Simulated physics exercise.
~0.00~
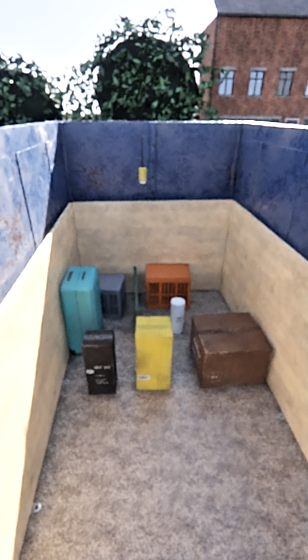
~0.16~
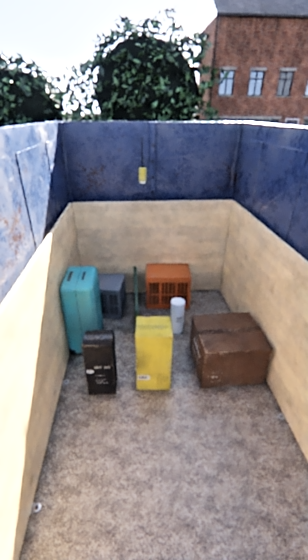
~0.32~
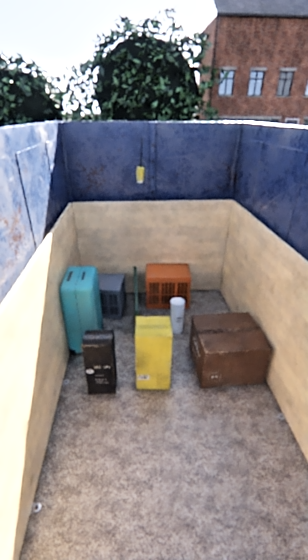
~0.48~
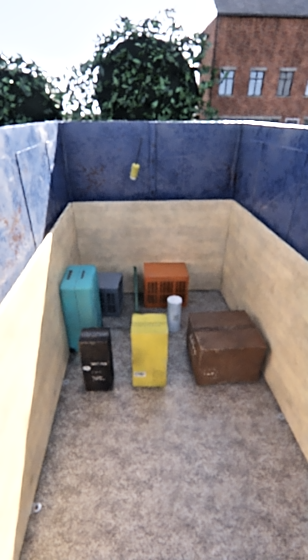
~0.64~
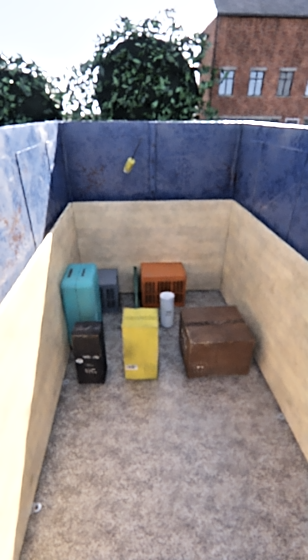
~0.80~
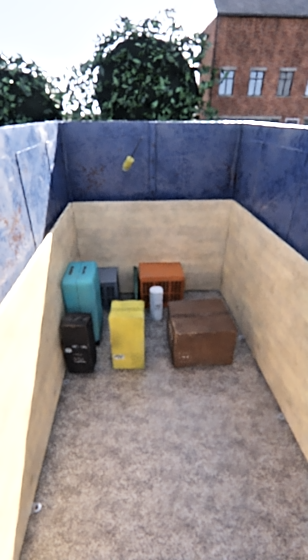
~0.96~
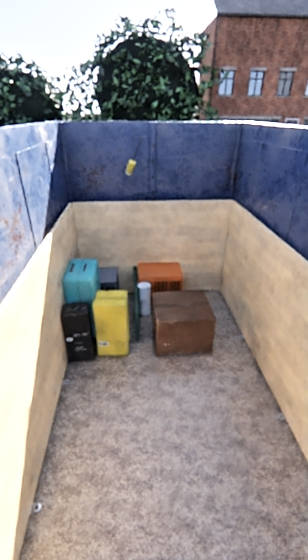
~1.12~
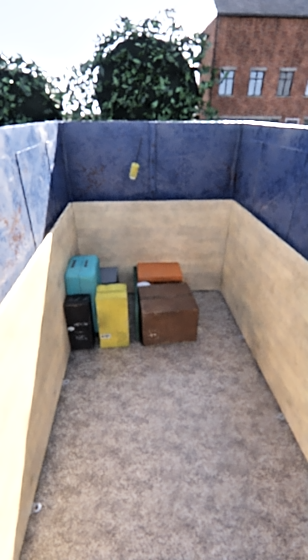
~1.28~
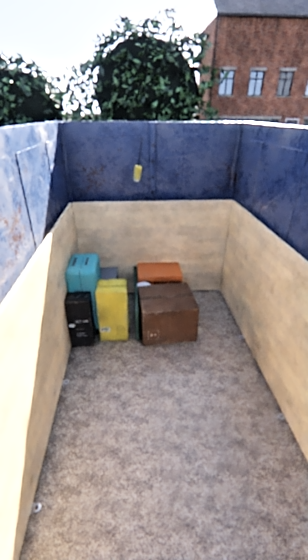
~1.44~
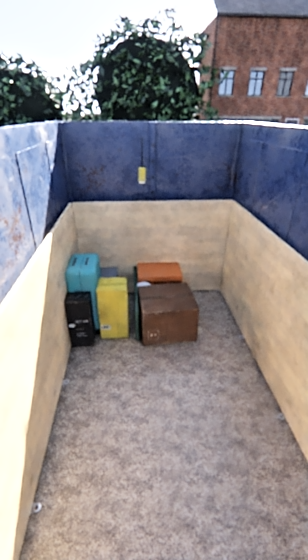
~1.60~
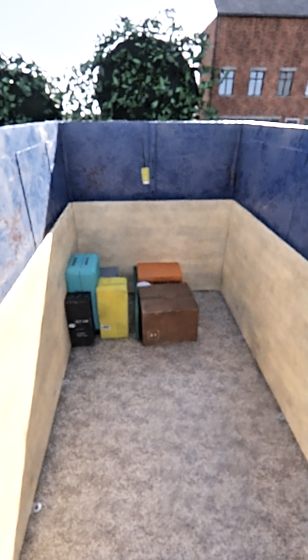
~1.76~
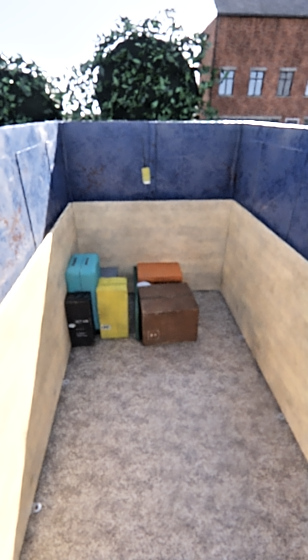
A roofless, pale-walled cargo bay with dark blue panels above is seen from the rear, looking towards the bulkhead, with trees and a brick building beyond. On the grey floor stand a turquoise case at left, a black box, a yellow box, a white canister and a brown box at right, with a grey chest and an orange chest behind. A small yellow lamp swings against the blue panel as the load begins to slide forwards and left. The brown, yellow and black boxes travel farthest, staying upright. Everything finally rests bunched at the far left, the canister mostly hidden behind the brown box.
